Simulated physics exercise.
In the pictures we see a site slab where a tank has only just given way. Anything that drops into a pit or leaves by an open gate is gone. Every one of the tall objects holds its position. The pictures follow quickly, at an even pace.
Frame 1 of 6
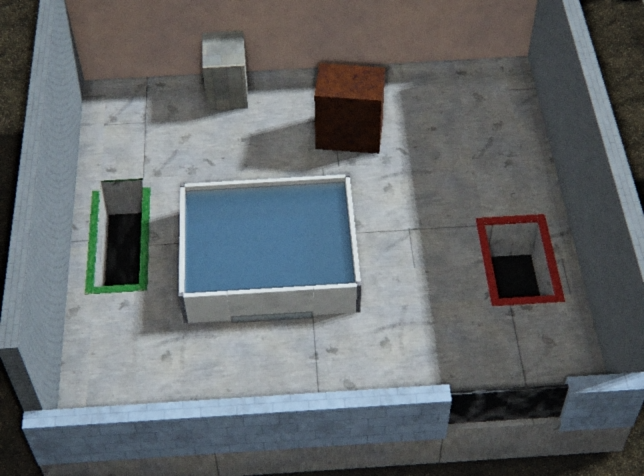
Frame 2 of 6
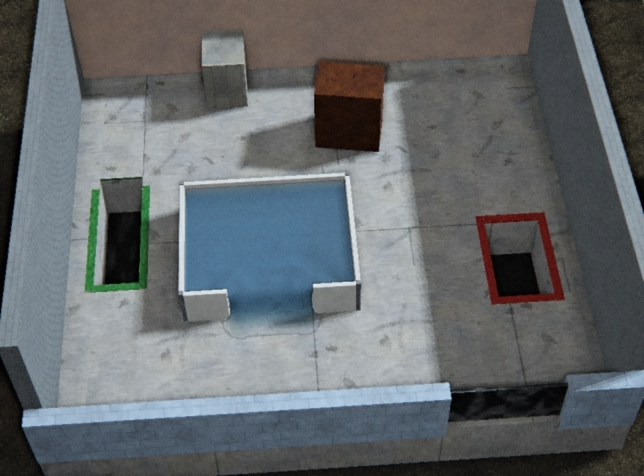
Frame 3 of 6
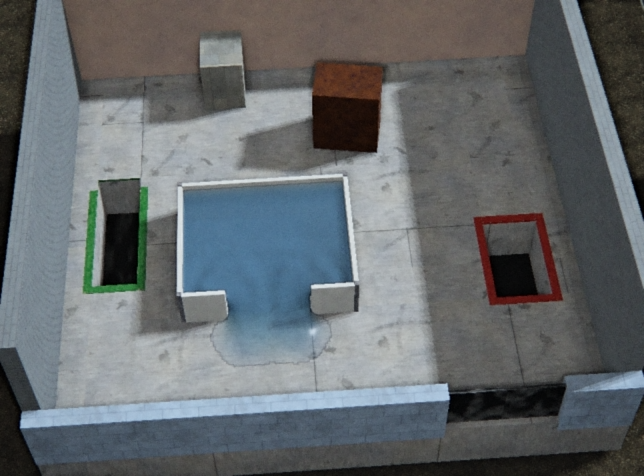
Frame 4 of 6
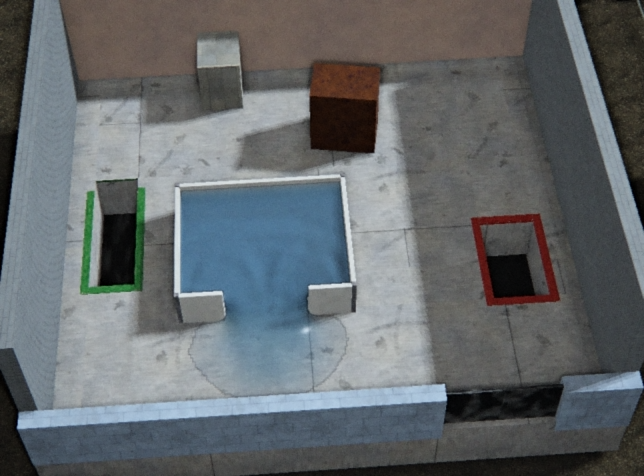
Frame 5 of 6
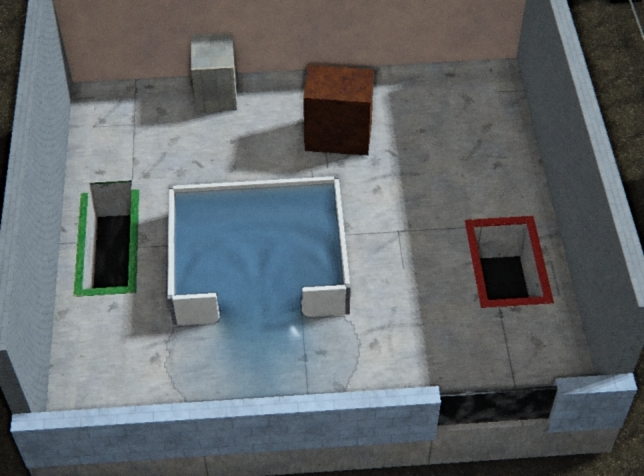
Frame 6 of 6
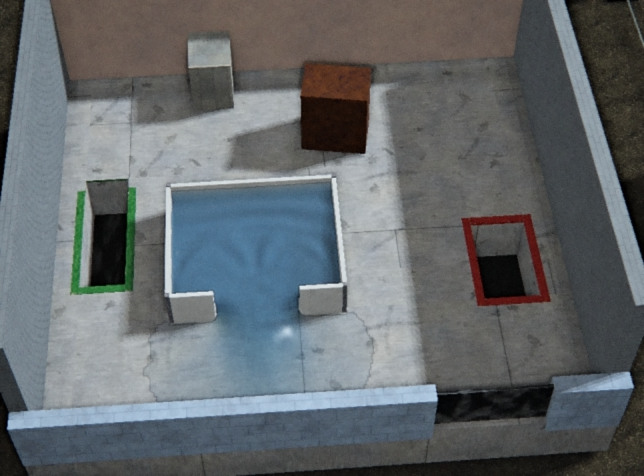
Blue water sits still in a white-walled tank on a pale, walled concrete slab seen from high above, then pours through a gap that opens in the tank's near side. A green-edged pit lies left, a red-edged pit right, and a grey block and a rust-brown block stand behind. The water spreads toward the near wall in a widening, thin sheet, while the camera drifts slightly and the blocks stay put.
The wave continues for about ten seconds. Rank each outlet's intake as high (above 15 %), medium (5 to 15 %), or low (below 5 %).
Intake: The gate is low; the red pit is high; the green pit is high.
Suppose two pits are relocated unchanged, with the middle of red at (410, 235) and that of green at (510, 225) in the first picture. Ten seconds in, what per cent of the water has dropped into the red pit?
The red pit takes 2 per cent.
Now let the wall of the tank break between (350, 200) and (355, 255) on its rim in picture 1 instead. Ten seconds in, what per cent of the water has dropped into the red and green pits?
Red 40 %, green 0 %.
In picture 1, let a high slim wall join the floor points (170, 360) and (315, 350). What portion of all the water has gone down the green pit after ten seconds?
Green: 14 %.
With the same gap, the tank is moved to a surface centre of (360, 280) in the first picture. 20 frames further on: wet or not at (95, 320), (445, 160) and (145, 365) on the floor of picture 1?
Spot 1 wetted, spot 2 unwetted, spot 3 wetted.
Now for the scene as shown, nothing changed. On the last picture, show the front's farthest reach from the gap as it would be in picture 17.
The farthest wet point should be near (576, 404).
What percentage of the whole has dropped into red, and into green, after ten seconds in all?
The first comes to roughly 20 percent, the second to roughly 22 percent.
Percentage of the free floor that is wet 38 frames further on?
That works out at 50 %.
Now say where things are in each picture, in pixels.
In the first frame, still water in the water tank at (268, 237).
In the second frame, water pours out at (271, 304) and has run to (229, 326).
In the third frame, the front is at (237, 359), out from the gap at (270, 307).
In the fourth frame, water pours out at (267, 308) and has run to (249, 394).
In the fifth frame, the front is at a hidden place, out from the gap at (261, 310).
In the sixth frame, the front is at a hidden place, out from the gap at (258, 307).
A moment on, water covers 15 % of the floor; the gate 0 %, the red pit 0 %, the green pit 0 %.
Next, water covers 25 % of the floor; the gate 0 %, the red pit 0 %, the green pit 0 %.
Then, water covers 35 % of the floor; the gate 0 %, the red pit 1 %, the green pit 1 %.
Later, water covers 50 % of the floor; the gate 0 %, the red pit 9 %, the green pit 10 %.
In the end, water covers 60 % of the floor; the gate 0 %, the red pit 19 %, the green pit 21 %.
